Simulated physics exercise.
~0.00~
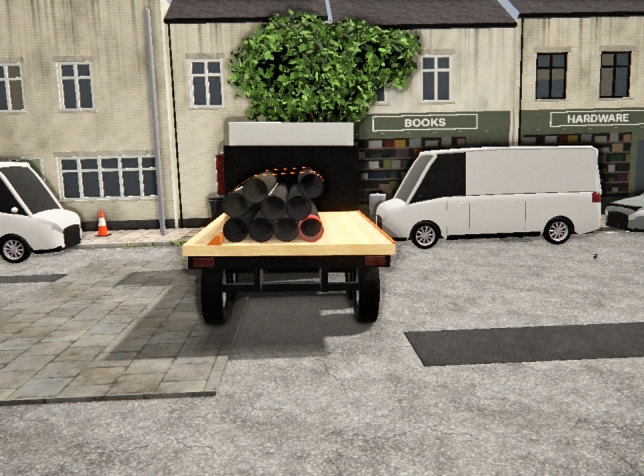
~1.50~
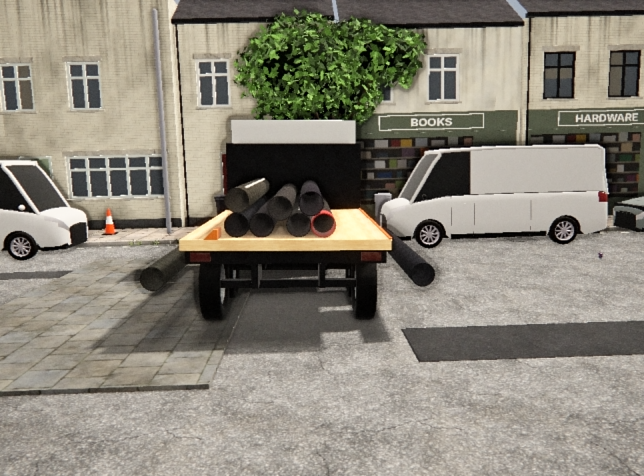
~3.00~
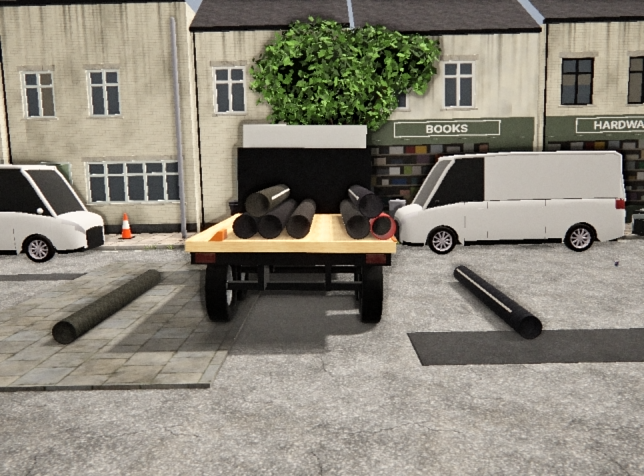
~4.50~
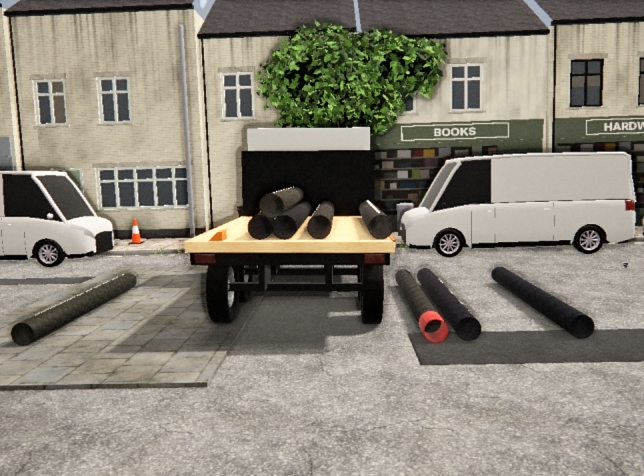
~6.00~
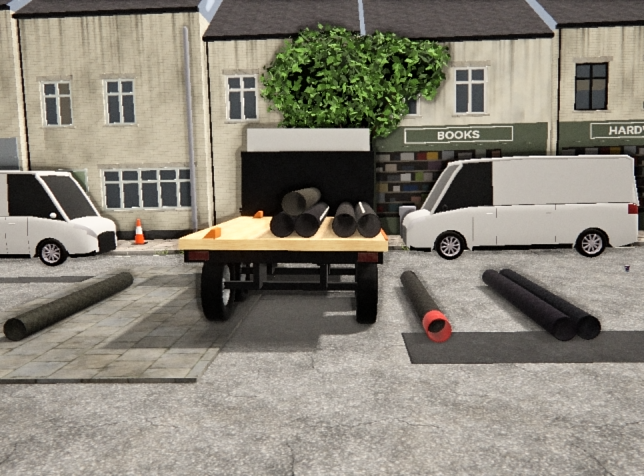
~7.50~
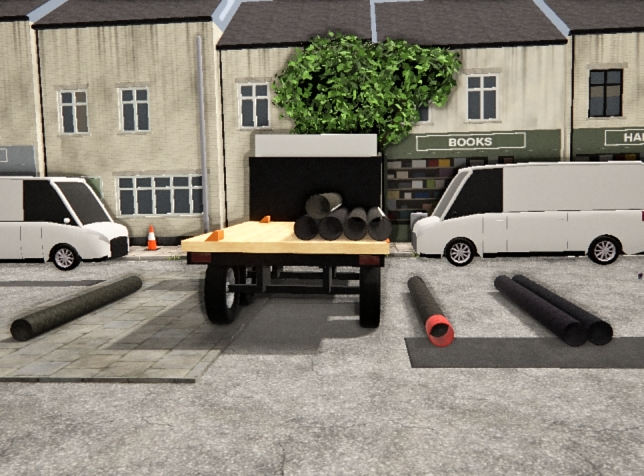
Steel pipes spill off both sides of a parked flatbed lorry, the red one landing right.
